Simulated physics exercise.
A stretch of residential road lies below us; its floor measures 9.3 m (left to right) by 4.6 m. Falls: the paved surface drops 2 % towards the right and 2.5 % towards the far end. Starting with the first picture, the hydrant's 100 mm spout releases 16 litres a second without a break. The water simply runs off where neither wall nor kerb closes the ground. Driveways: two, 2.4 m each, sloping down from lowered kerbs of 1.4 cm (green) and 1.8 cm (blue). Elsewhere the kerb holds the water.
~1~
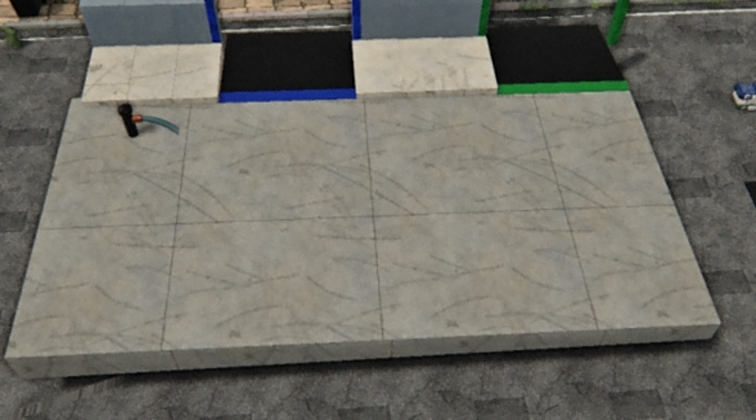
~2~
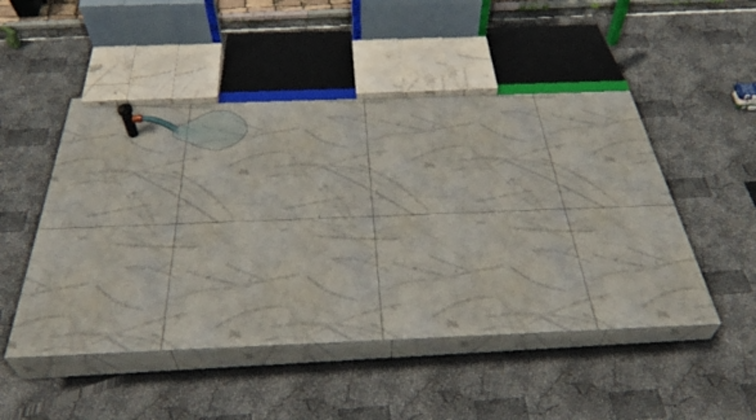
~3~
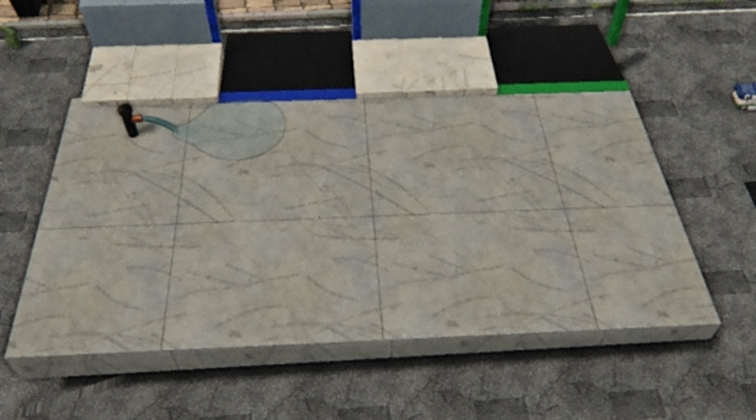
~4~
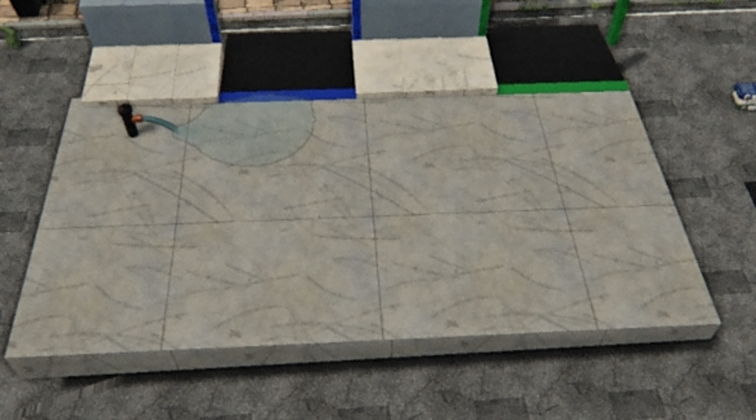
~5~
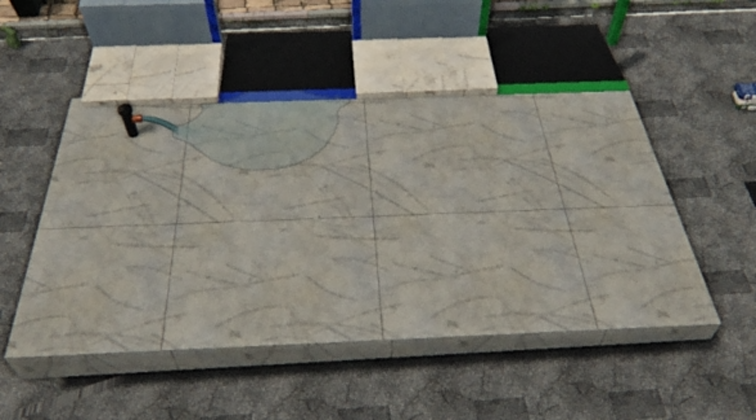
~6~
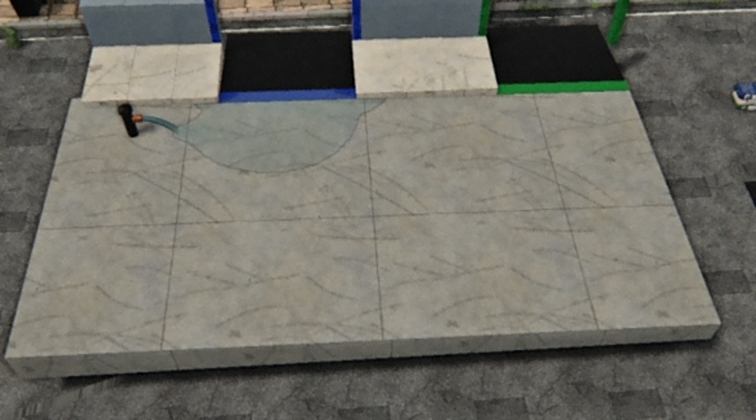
A pale, veined stone slab, seen from above at an angle, lies amid dark grey paving on a residential road. Along its far edge, cream blocks alternate with black panels edged in blue and green, and a small dark spout with an orange part sits near the left corner. Bluish water jets rightward from the spout and spreads into a widening, rounded sheet along the far edge, while the view stays still.
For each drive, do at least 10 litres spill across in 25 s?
Green drive: Yes; blue drive: Yes.
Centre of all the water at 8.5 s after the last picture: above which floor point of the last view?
Roughly at (394, 118).
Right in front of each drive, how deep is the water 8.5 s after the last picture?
Green 2.5 cm, blue 3.0 cm.
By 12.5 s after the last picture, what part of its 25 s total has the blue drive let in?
55 percent, roughly.
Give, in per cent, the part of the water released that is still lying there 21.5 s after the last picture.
I'd put what remains at some 40 per cent.
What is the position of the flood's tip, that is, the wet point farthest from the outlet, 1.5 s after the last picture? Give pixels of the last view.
Front tip: Roughly (449, 100) in the last view.
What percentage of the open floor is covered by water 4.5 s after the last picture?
Roughly 15 per cent.
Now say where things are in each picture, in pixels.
The jet has just started at (153, 119); the ground is still dry, in the first picture.
The jet leaves at (153, 119); the sheet reaches (245, 128), 1.7 m away, and wets 0.7 m2, in the second picture.
The jet leaves at (153, 119); the sheet reaches (281, 114), 2.4 m away, and wets 1.8 m2, in the third picture.
From the spout at (153, 119) the water has spread over 2.7 m2; its tip is at (312, 101), and it is 1.1 cm deep on average, in the fourth picture.
From the spout at (153, 119) the water has spread over 3.5 m2; its tip is at (346, 100), and it is 1.1 cm deep on average, in the fifth picture.
The jet leaves at (153, 119); the sheet reaches (381, 99), 4.1 m away, and wets 4.3 m2, in the sixth picture.
Then, 1.5 s after the last picture water covers 10 % of the floor and is deepest (4 cm) near (187, 130); green drive not reached, blue drive 2.8 cm at the lowered kerb, 3 L in.
Then, 4.5 s after the last picture water covers 15 % of the floor and is deepest (4 cm) near (187, 130); green drive 1.1 cm at the lowered kerb, 0 L in, blue drive 2.8 cm at the lowered kerb, 11 L in.
Then, 8.5 s after the last picture water covers 20 % of the floor and is deepest (4 cm) near (187, 130); green drive 2.5 cm at the lowered kerb, 5 L in, blue drive 2.8 cm at the lowered kerb, 22 L in.
Then, 12.5 s after the last picture water covers 20 % of the floor and is deepest (4 cm) near (187, 130); green drive 2.6 cm at the lowered kerb, 19 L in, blue drive 2.8 cm at the lowered kerb, 33 L in.
Then, 21.5 s after the last picture water covers 20 % of the floor and is deepest (4 cm) near (187, 130); green drive 2.6 cm at the lowered kerb, 53 L in, blue drive 2.8 cm at the lowered kerb, 59 L in.
